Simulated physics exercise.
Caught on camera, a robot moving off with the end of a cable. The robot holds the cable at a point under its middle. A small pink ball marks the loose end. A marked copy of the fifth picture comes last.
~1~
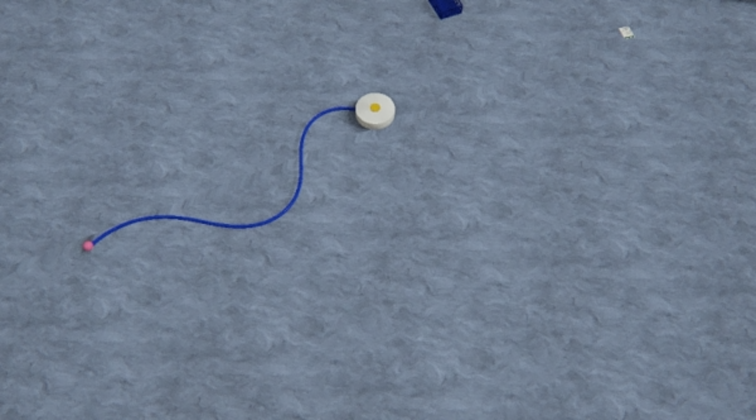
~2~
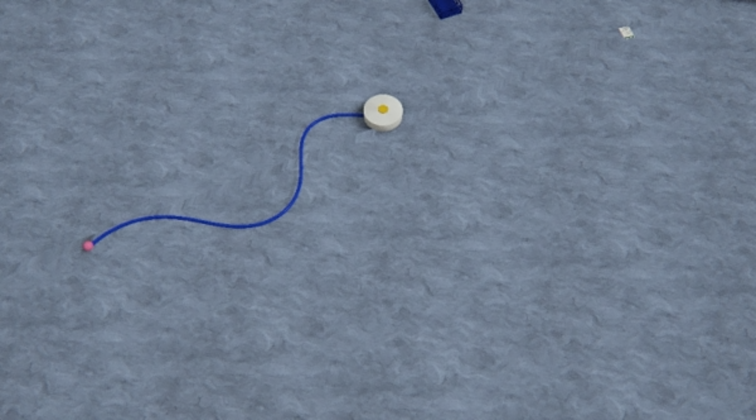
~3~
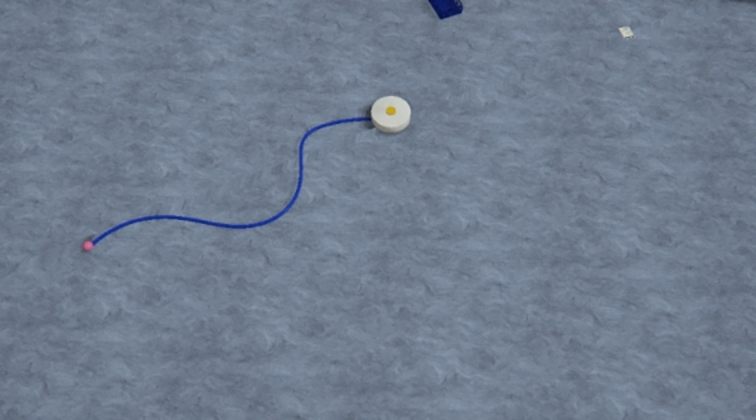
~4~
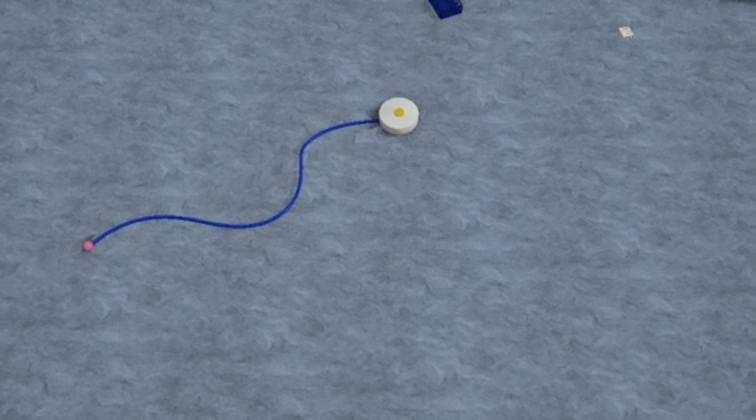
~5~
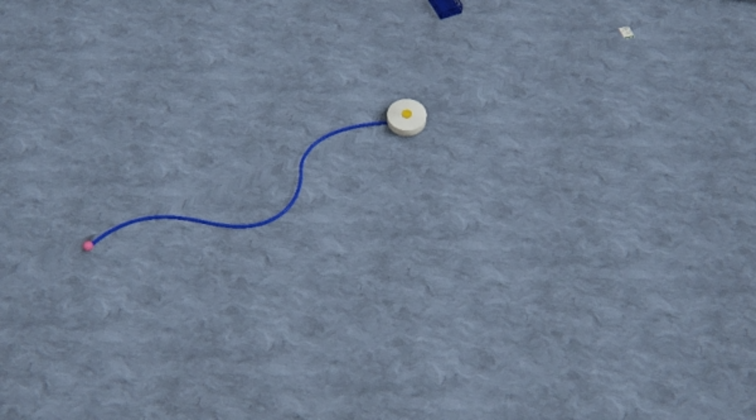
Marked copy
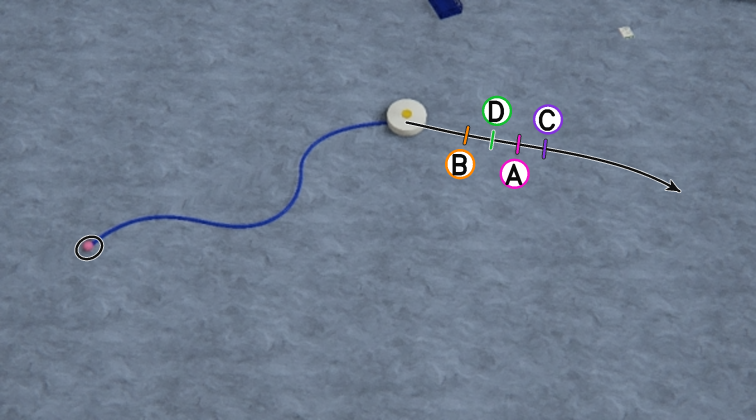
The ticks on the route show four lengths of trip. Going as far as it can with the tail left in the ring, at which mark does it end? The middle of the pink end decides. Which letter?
No farther than B.
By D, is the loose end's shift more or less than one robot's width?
Less.
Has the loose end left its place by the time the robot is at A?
By then, yes.
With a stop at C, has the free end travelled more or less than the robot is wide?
More.
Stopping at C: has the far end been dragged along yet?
Yes.
On the marked copy, A at (518, 144); B at (466, 135); C at (545, 149); D at (492, 140); the ring at (89, 248); the route from (406, 122) via (541, 148) to (679, 191).
With B. Early on, robot (427, 123), middle of the cable (278, 217), free end (88, 246).
Further on, robot (450, 128), middle of the cable (277, 205), free end (88, 246).
At the end, robot (467, 131), middle of the cable (286, 193), free end (92, 243); the free end is still in its ring.
As for the rest, A drags the free end to (140, 226); C drags the free end to (166, 219); D drags the free end to (114, 232).
